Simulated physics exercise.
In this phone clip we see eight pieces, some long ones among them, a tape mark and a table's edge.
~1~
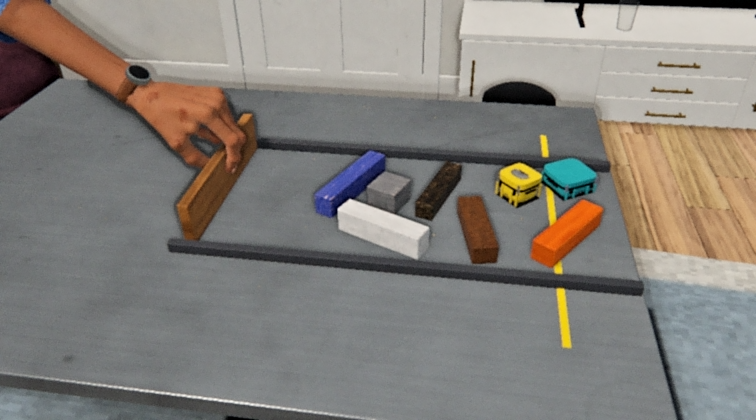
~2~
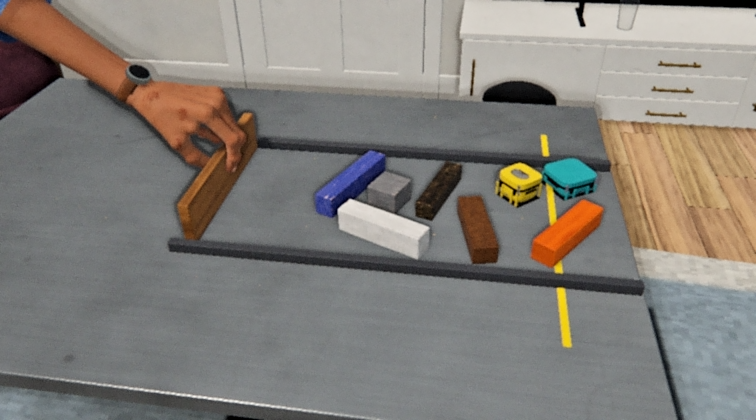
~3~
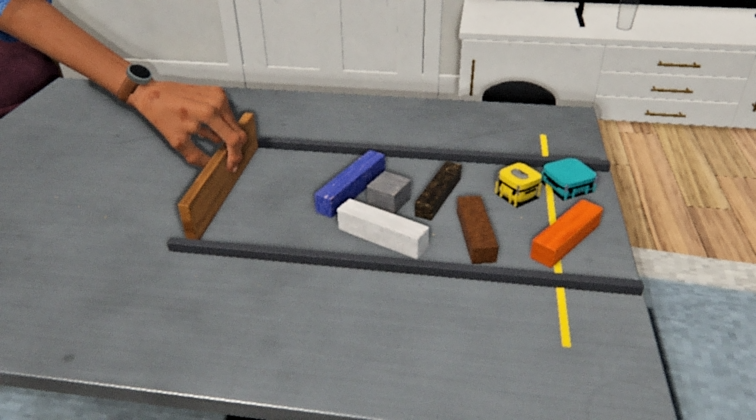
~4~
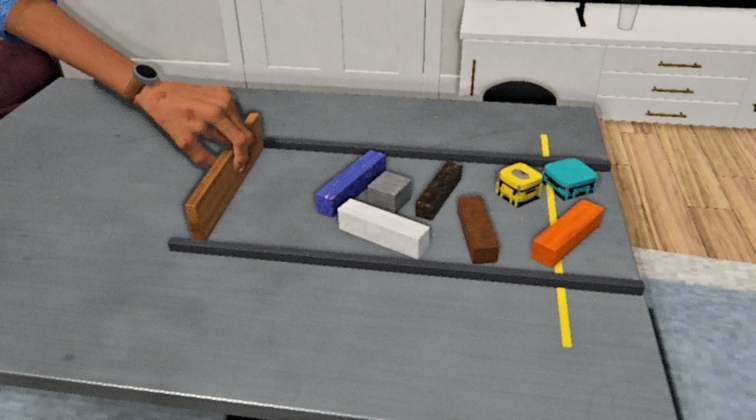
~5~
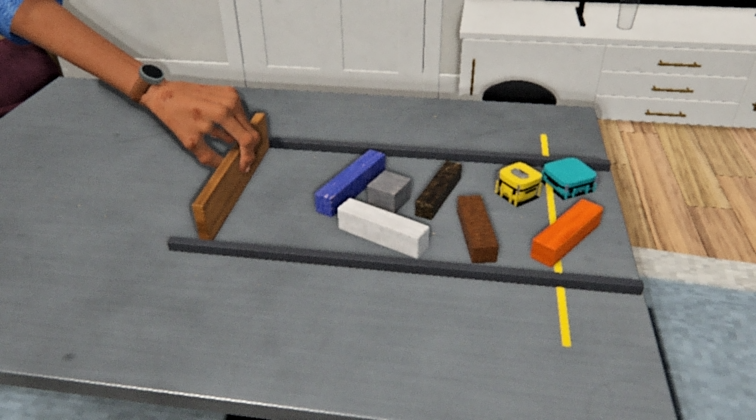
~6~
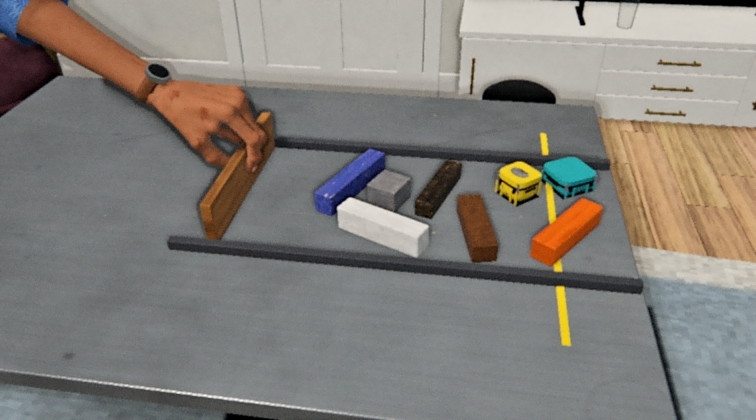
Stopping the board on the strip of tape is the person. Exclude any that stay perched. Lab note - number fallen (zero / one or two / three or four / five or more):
The number going over the edge will be three or at most four.
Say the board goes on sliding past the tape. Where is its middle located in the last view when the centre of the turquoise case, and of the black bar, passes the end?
Turquoise case: (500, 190); black bar: (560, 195).
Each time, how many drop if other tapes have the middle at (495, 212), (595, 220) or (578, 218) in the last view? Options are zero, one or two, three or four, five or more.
Taken in the order given: No fall at all, at least five, five or more.
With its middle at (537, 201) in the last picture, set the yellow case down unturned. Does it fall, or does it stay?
So it drops, then.
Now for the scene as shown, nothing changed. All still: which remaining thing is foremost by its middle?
Answer: The black bar.
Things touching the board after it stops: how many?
Number in contact with it: 1.
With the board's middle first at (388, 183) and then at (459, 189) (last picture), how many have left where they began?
The count reaches 5 first and 8 second.
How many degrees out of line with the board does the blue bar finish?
Somewhere near 0 degrees, I'd say.
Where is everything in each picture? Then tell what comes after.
Turquoise case (569, 179); orange stick (568, 233); yellow case (519, 186); board (222, 173); tape (553, 218), in the first frame.
Orange stick (568, 233); blue bar (352, 183), in the second frame.
Yellow case (519, 185); board (224, 173), in the third frame.
Turquoise case (569, 179); white bar (383, 228), in the fourth frame.
Orange stick (568, 232); black bar (439, 189), in the fifth frame.
Turquoise case (568, 178); orange stick (567, 231); yellow case (519, 183); board (242, 172); tape (552, 216), in the sixth frame.
Soon after, none off yet; turquoise case at rest near (568, 178); orange stick at rest near (567, 231); yellow case at rest near (519, 183).
After that, none off yet; turquoise case at rest near (571, 178); orange stick displaced a little near (597, 228); yellow case displaced about its own width near (548, 187).
In the end, the number that fall off is three or four; gone, brown bar, yellow case, orange stick and turquoise case.
